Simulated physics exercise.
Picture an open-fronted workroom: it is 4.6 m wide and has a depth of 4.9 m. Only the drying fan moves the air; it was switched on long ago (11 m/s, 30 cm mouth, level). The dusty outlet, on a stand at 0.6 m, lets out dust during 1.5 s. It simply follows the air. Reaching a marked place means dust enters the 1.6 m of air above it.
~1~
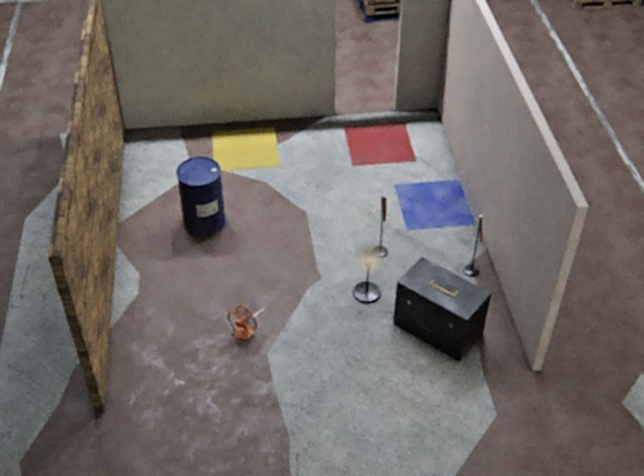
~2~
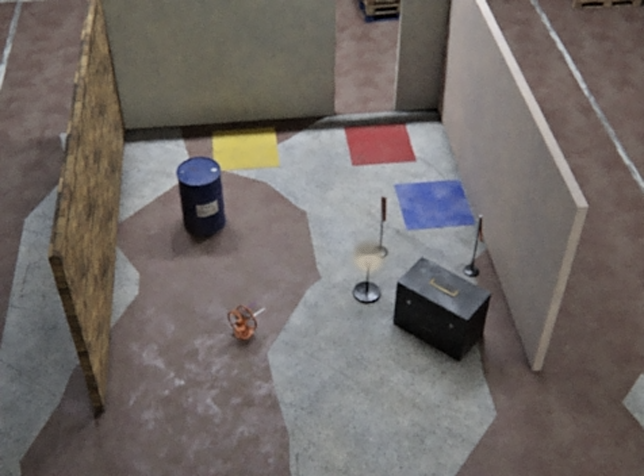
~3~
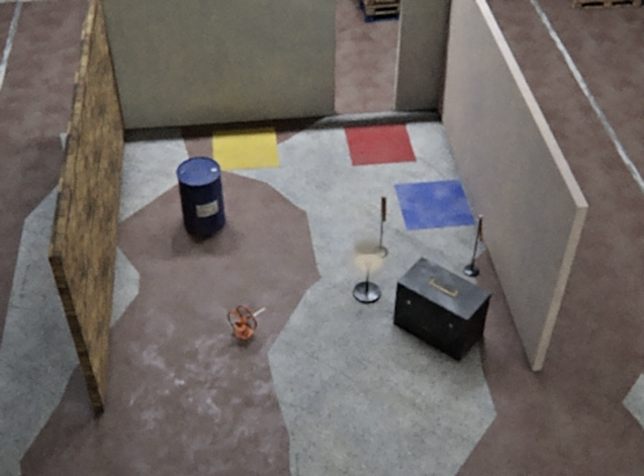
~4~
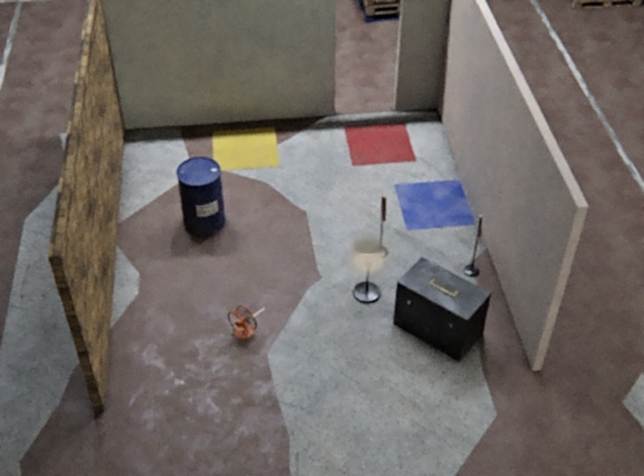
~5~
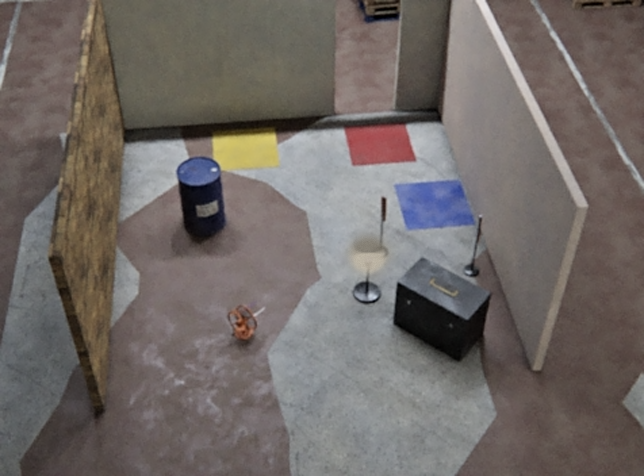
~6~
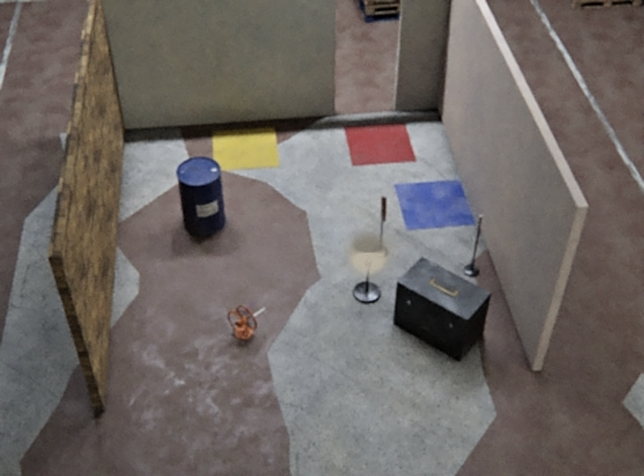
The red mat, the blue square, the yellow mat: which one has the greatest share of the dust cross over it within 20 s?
I would say blue.
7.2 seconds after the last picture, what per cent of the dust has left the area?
80 %.
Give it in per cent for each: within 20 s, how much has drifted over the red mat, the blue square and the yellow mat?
About 3 per cent red, 80 per cent blue and 0 per cent yellow.
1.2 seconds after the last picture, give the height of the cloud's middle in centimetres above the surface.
Middle height: Approx. 40 cm.
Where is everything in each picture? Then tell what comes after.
In the first frame, the dust is thickest near (369, 257), the dusty outlet on a stand stands at (368, 265) and the drying fan is at (243, 321).
In the second frame, the dust is thickest near (368, 257), the red mat is centred on (379, 144), the yellow mat is centred on (245, 149) and the blue square is centred on (434, 204).
In the third frame, the dust is thickest near (368, 256), a ribbon ends at (481, 242) and a ribbon ends at (384, 221).
In the fourth frame, the dust is thickest near (368, 255), the top of a barrel is at (198, 171) and the top of a packing case is at (444, 287).
In the fifth frame, the dust is thickest near (368, 254).
In the sixth frame, the dust is thickest near (369, 254) and a ribbon ends at (384, 221).
Then, 1.2 s after the last picture we count, 0 % has passed over the red mat, 0 % over the yellow mat and 36 % over the blue square, with 100 % still about or yet to come, and the middle of the rest is near (409, 226).
Then, 3.2 s after the last picture we count, 2 % has passed over the red mat, 0 % over the yellow mat and 81 % over the blue square, with 70 % still about or yet to come, and the middle of the rest is near (486, 153).
Then, 7.2 s after the last picture we count, 3 % has passed over the red mat, 0 % over the yellow mat and 82 % over the blue square, with 16 % still about or yet to come, and the middle of the rest is near (510, 226).
Then, 19.2 s after the last picture we count, 3 % has passed over the red mat, 0 % over the yellow mat and 82 % over the blue square, with 1 % still about or yet to come.
